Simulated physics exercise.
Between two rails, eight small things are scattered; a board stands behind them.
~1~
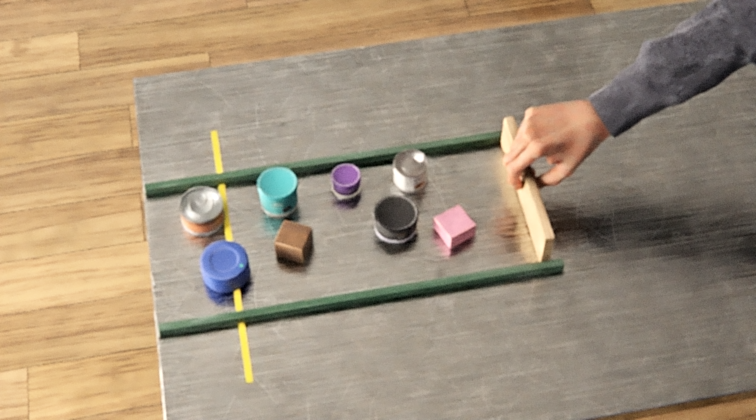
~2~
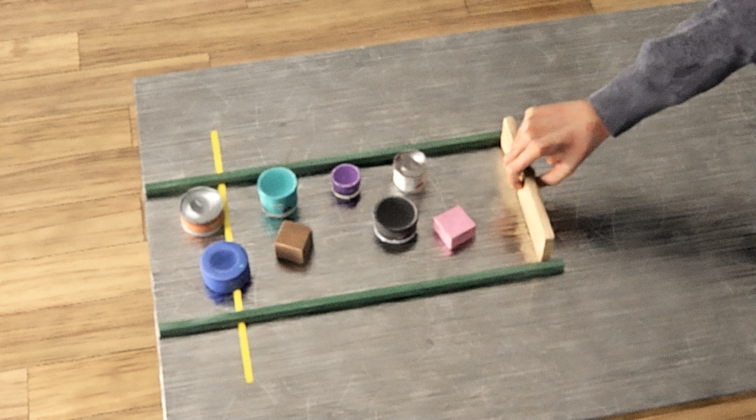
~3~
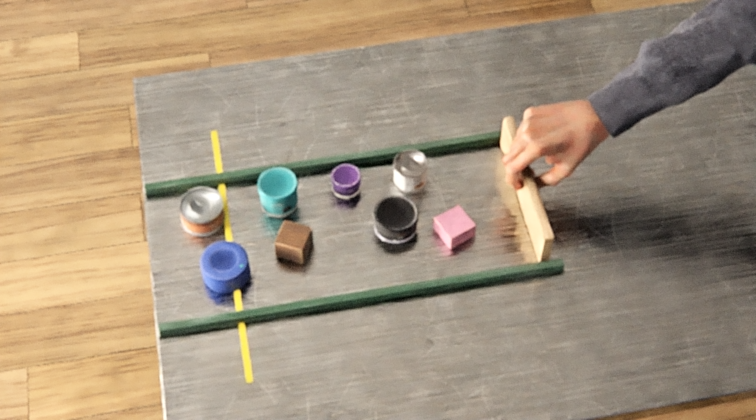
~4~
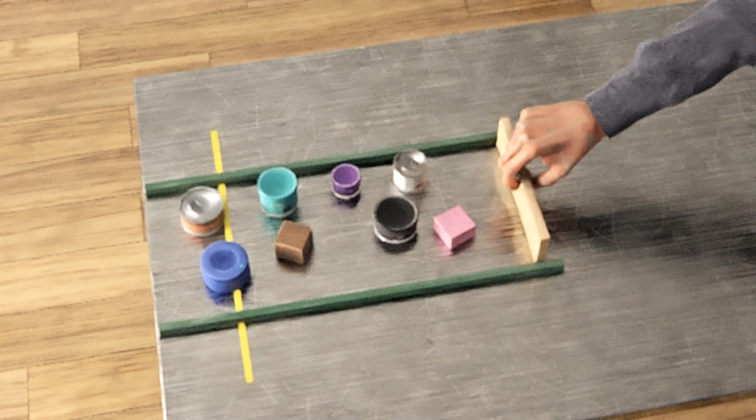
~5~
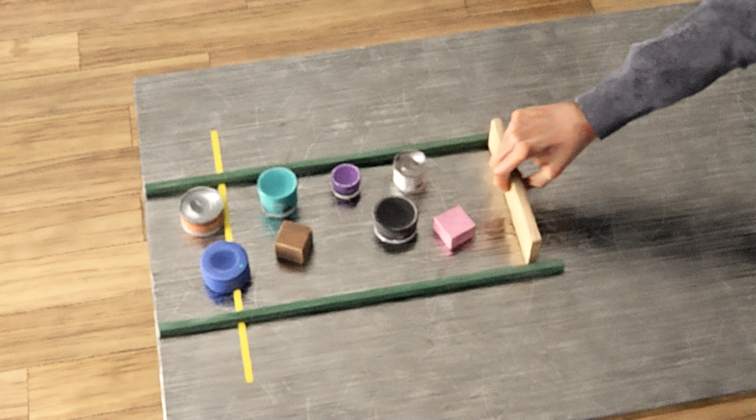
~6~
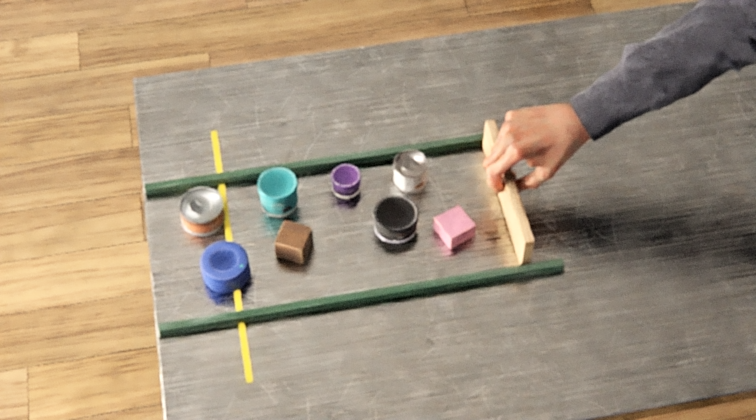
In this clip, a hand holds a wooden board upright across two green rails on a dark tabletop and slides it slightly left, while the eight small containers and blocks between the rails, near a yellow line, stay still.
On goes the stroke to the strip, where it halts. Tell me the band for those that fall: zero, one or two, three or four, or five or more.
I expect that one or two will fail to stay on the table.
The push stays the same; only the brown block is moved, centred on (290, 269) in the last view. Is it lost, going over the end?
It keeps its place.
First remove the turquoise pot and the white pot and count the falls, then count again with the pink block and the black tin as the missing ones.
Try 1: 0; try 2: 0.
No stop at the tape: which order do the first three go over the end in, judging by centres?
Orange tin, blue lid, black tin.
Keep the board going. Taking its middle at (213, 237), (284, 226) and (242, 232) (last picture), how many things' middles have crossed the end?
Counts: 2, 0, 1.
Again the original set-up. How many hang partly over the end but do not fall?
Result: 1.
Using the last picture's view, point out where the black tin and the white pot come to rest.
Roughly at (174, 237) and at (209, 216), in that order.
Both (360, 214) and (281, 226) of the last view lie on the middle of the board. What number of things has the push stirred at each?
First 6, then 8.
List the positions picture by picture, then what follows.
The first picture shows orange tin (202, 211); blue lid (225, 267); turquoise pot (278, 192); board (527, 188); tape (230, 247).
The second picture shows blue lid (225, 267); brown block (294, 242).
The third picture shows turquoise pot (278, 192); black tin (396, 219).
The fourth picture shows orange tin (202, 211); board (522, 189).
The fifth picture shows blue lid (225, 267); pink block (455, 227).
The sixth picture shows orange tin (202, 211); blue lid (225, 267); turquoise pot (278, 192); board (507, 191); tape (230, 247).
Early on, none off yet; orange tin at rest near (202, 211); blue lid at rest near (225, 267); turquoise pot at rest near (278, 192).
Finally, the number that fall off is one or two; lost, orange tin.
